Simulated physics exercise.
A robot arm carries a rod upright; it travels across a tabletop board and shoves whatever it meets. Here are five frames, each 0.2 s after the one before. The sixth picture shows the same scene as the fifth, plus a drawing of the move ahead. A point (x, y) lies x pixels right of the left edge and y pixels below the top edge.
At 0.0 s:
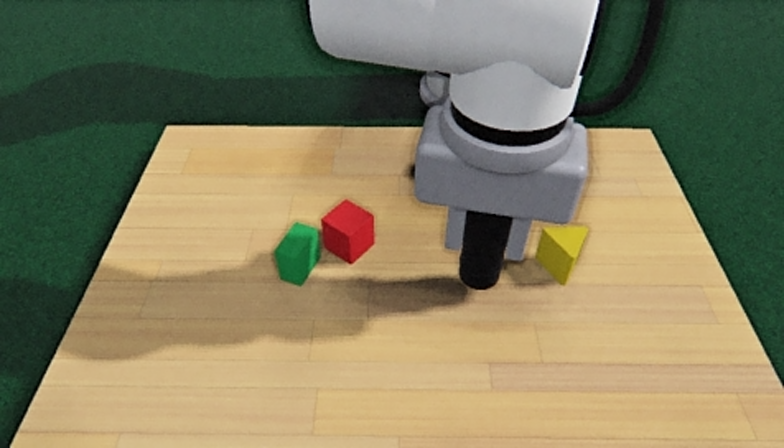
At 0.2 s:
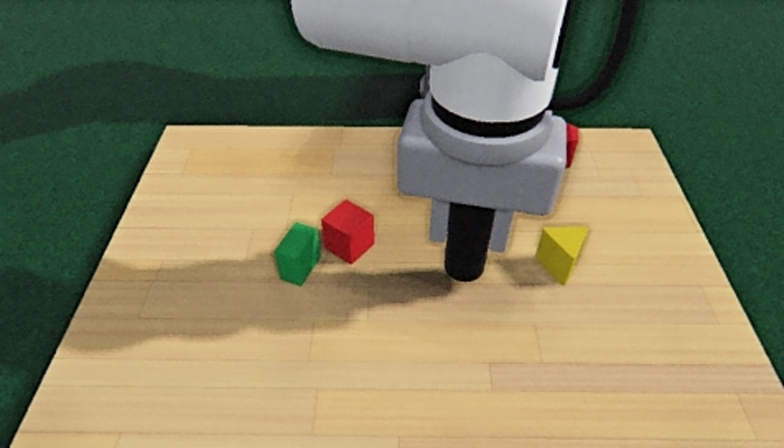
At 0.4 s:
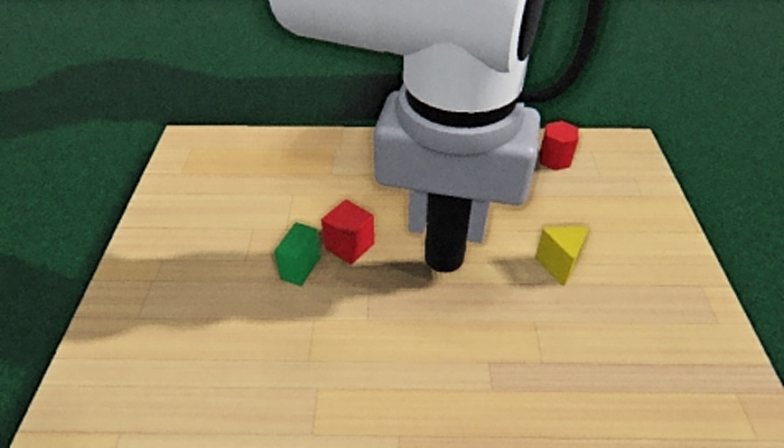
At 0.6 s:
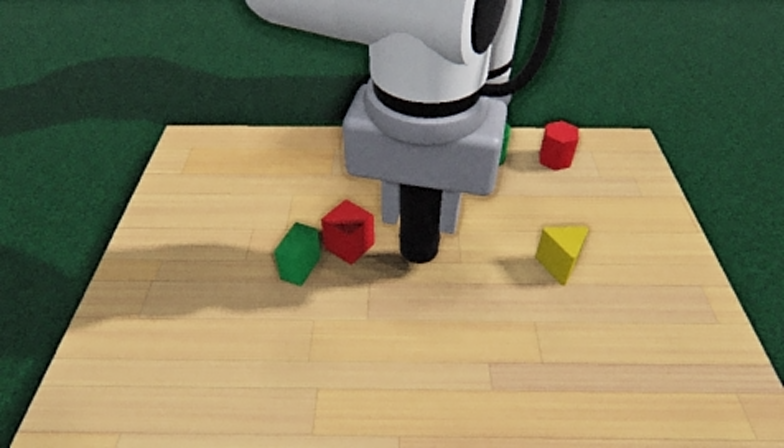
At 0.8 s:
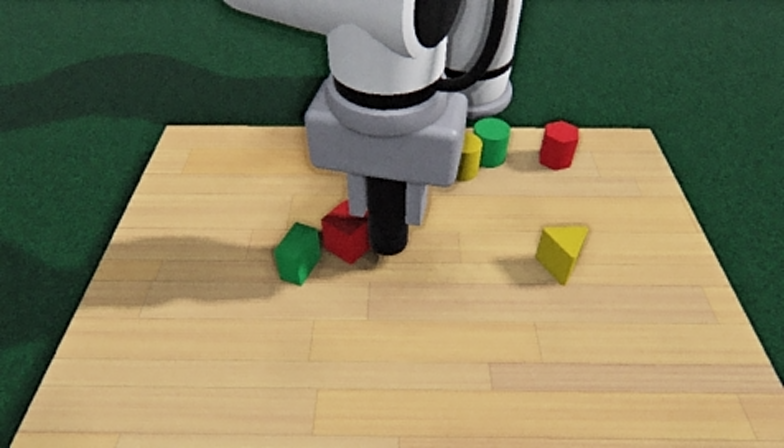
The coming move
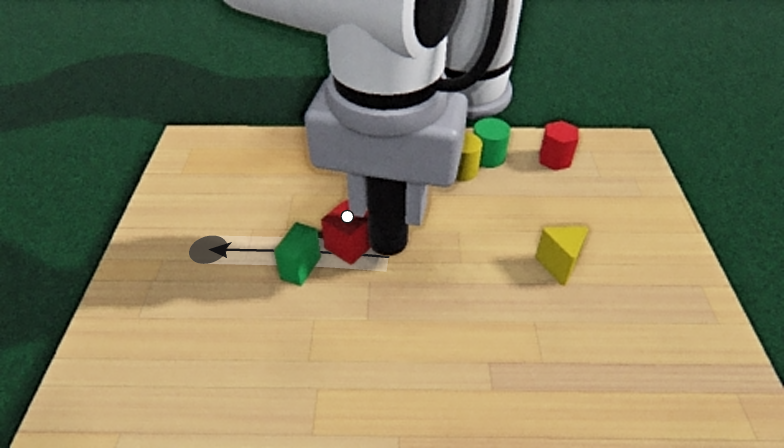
In this clip, a robot arm holding a black rod glides left above a wooden board toward a red cube beside a green block, gradually revealing red, green and yellow pieces behind it, while a yellow triangular block stays still.
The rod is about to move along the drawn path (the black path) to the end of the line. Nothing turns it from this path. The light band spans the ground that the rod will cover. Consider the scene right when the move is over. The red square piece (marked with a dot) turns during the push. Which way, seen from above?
Spin direction: Clockwise.
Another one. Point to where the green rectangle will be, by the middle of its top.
That would be at about pixel (256, 246).
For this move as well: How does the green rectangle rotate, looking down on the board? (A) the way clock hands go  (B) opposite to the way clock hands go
B.
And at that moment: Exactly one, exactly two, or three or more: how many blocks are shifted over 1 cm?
Two get moved.
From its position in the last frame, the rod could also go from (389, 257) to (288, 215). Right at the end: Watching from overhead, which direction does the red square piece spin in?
The sense of turning is anti-clockwise.
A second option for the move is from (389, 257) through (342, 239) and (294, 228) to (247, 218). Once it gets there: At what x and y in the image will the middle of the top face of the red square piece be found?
(200, 193)
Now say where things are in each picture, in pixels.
In the first frame, lower end of the rod (479, 275), tops of blocks, green rectangle (296, 239), red square piece (347, 217).
In the second frame, rod (464, 268), blocks as before.
In the third frame, rod (444, 259), blocks as before.
In the fourth frame, rod (419, 250), blocks as before.
In the fifth frame, rod (388, 243), green rectangle (296, 239), red square piece (347, 217).
The drawn path runs in a line from (389, 257) to (208, 249); the dot is on the red square piece.
The first path, step by step. One third of the way, rod (326, 238); green rectangle (286, 242), turned 15° anticlockwise; red square piece (299, 204).
Two thirds of the way, rod (264, 236); green rectangle (256, 246), turned 110° anticlockwise; red square piece (276, 195), turned 50° clockwise.
At the end, rod (203, 235); green rectangle (256, 246), turned 115° anticlockwise; red square piece (276, 195), turned 50° clockwise.
